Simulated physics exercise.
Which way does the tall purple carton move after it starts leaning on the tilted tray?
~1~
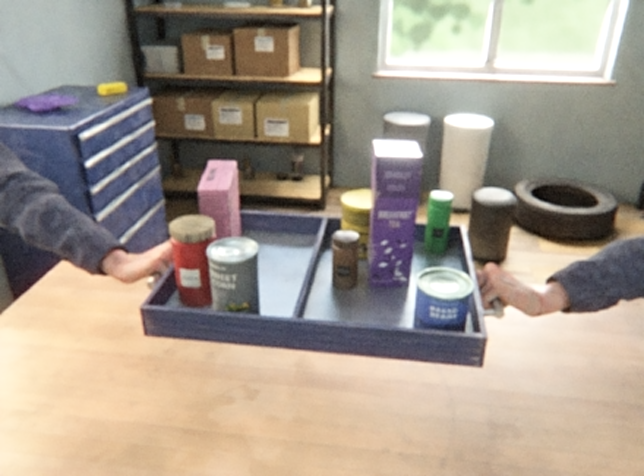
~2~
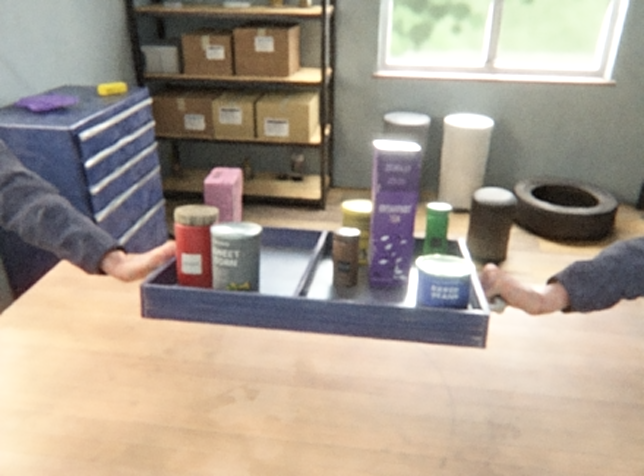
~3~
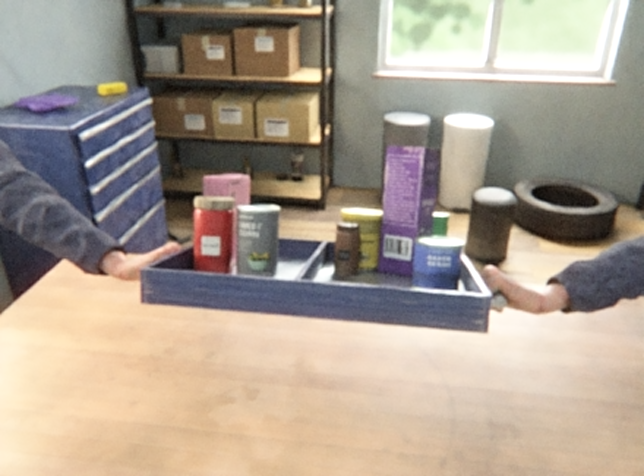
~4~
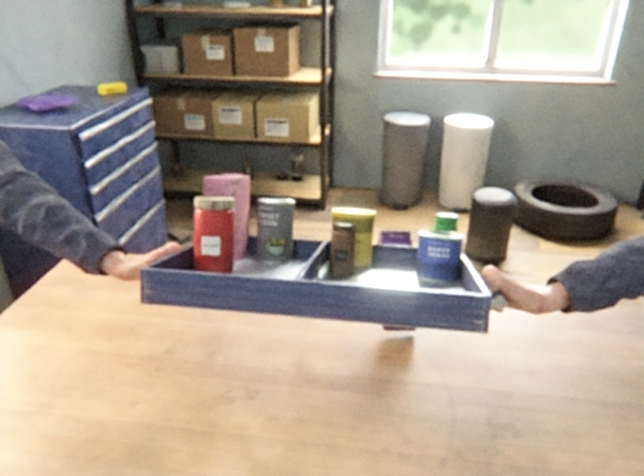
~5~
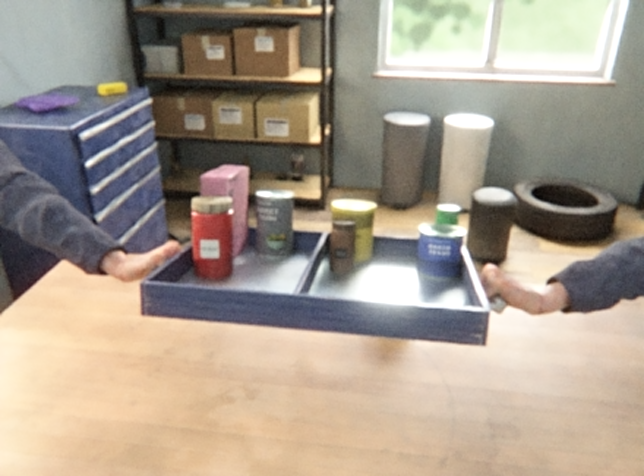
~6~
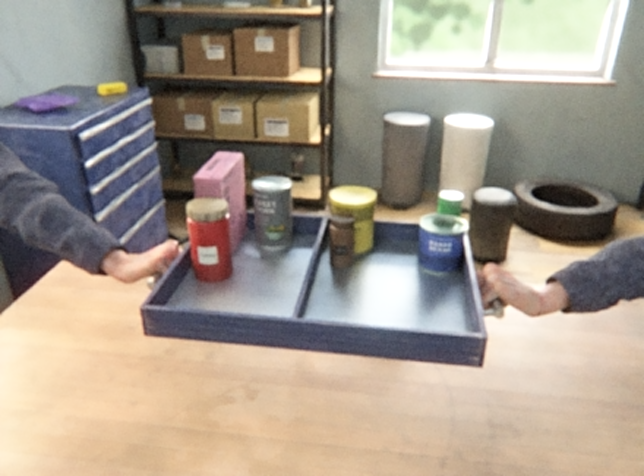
It moves down, toppling over and dropping behind the far side of the tray.
